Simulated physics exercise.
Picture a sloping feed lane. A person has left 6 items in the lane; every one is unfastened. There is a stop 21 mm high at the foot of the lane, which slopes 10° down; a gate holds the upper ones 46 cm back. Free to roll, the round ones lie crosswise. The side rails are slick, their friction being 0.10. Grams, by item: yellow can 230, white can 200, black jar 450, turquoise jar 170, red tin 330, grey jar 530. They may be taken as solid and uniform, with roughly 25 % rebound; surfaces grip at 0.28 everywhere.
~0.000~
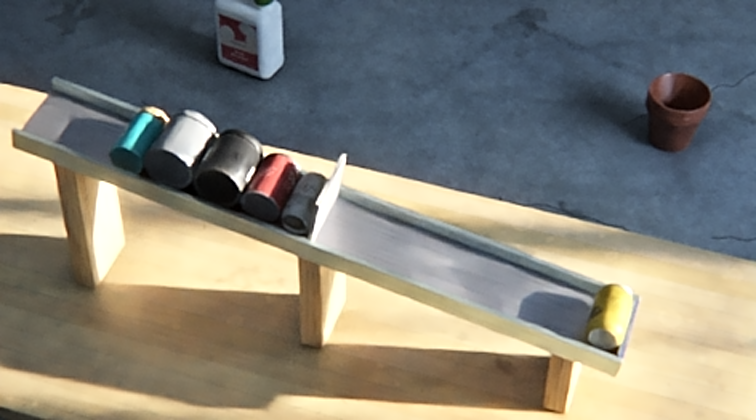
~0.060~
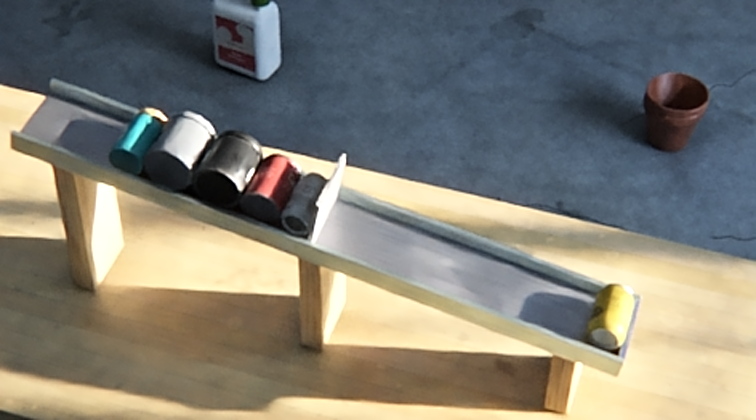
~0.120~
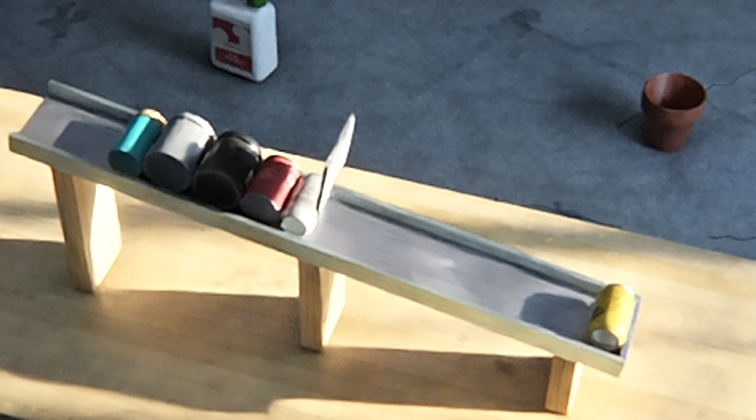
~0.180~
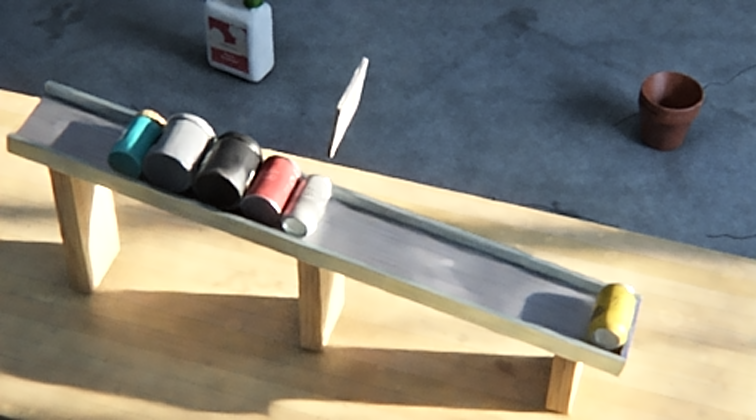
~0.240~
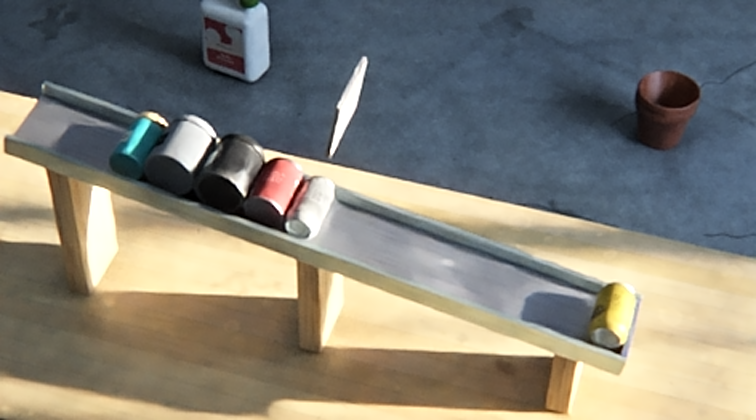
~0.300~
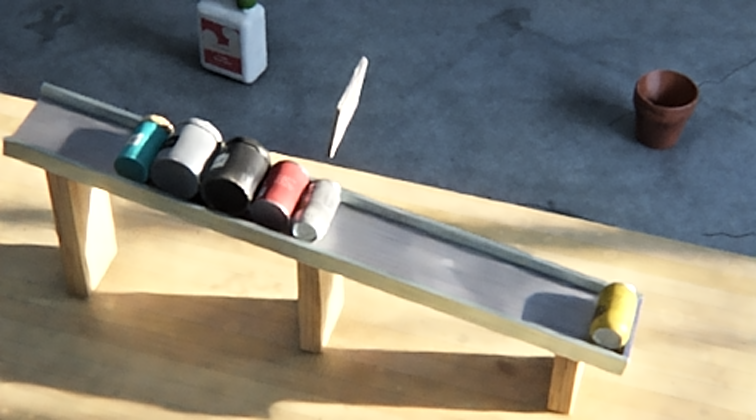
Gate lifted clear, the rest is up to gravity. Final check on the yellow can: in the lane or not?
It is going to exit.
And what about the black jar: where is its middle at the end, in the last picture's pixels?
Look near (534, 282) and you'll find it.
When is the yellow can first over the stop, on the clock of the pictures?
Time: Approximately 1.2 s.
After 0.70 s, leader 33 cm from the stop; yellow can near (614, 316).
After 0.90 s, leader 18 cm from the stop; yellow can near (614, 316).
After 1.20 s, leader 1 cm from the stop; yellow can now over the stop.
At rest (2.0 s), over the stop, yellow can; the other 5 in the lane.
